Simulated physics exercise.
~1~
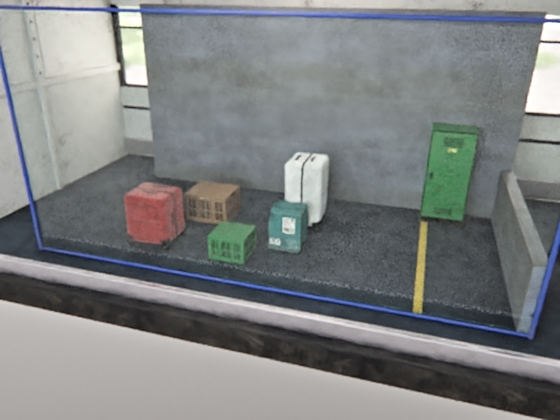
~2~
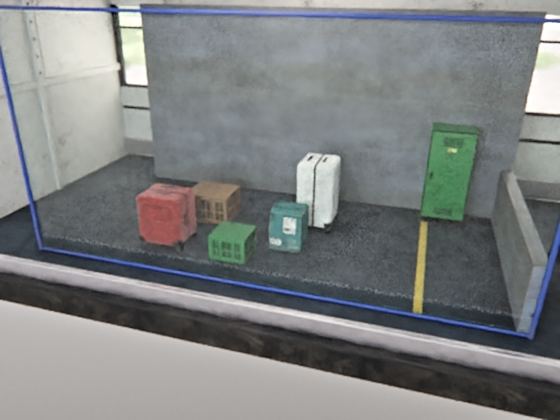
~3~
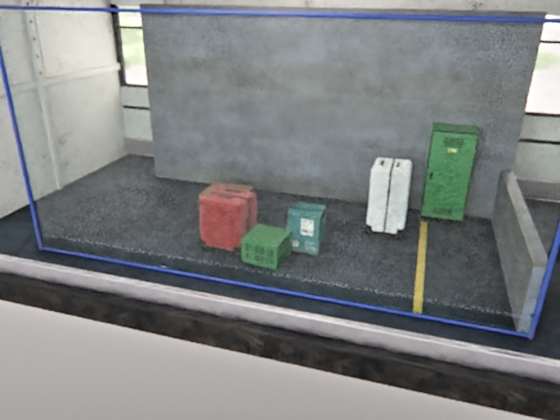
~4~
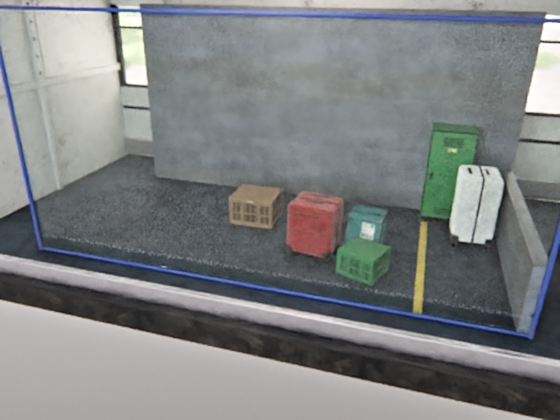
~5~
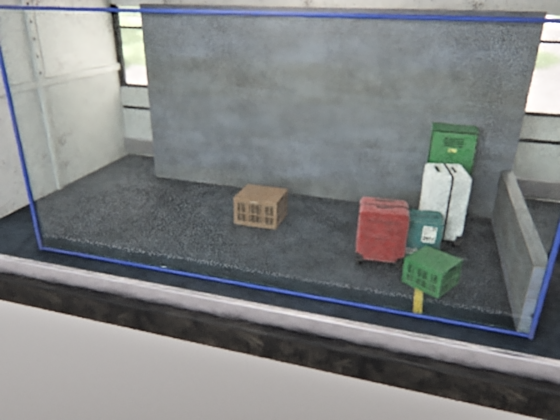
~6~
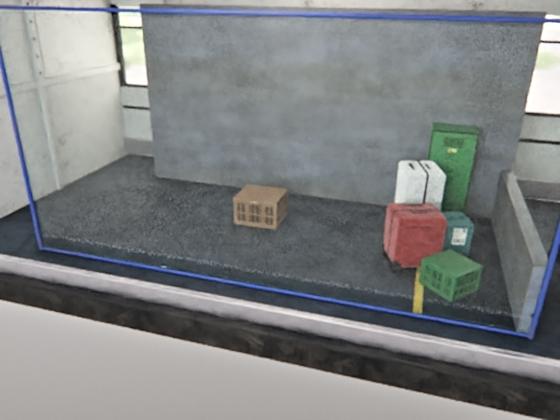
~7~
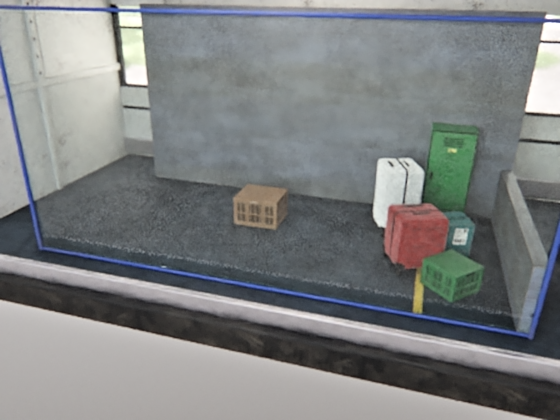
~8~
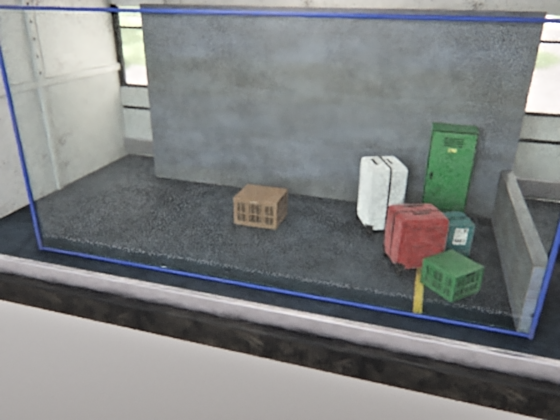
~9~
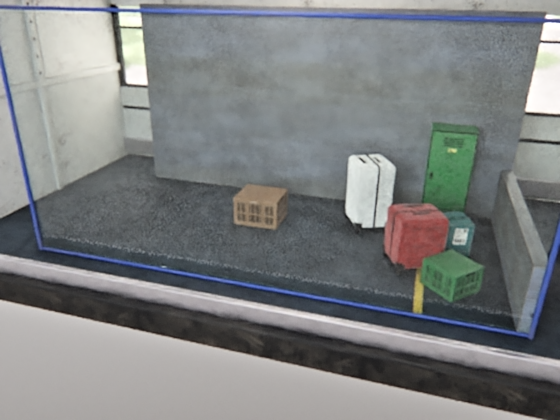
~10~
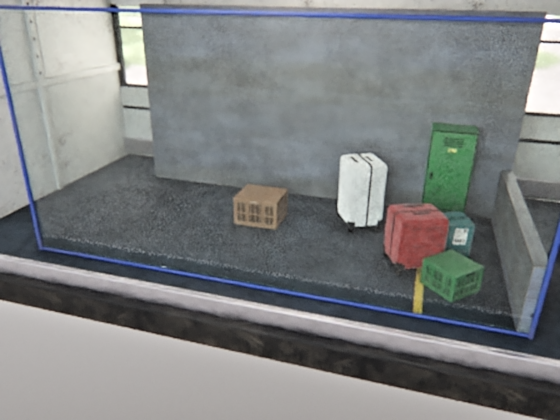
At the start, a red case, a white case, a teal pack, a green crate and a brown crate stand grouped in a grey bay, with a green locker and a yellow line to the right. All of them begin sliding right, the white case moving ahead. The brown crate soon stops near the middle, while the white case passes the line and then turns back left. The red case, teal pack and green crate keep sliding and settle near the locker. Finally, the white case drifts left, everything still upright, with the teal pack past the line and the red case short of it.
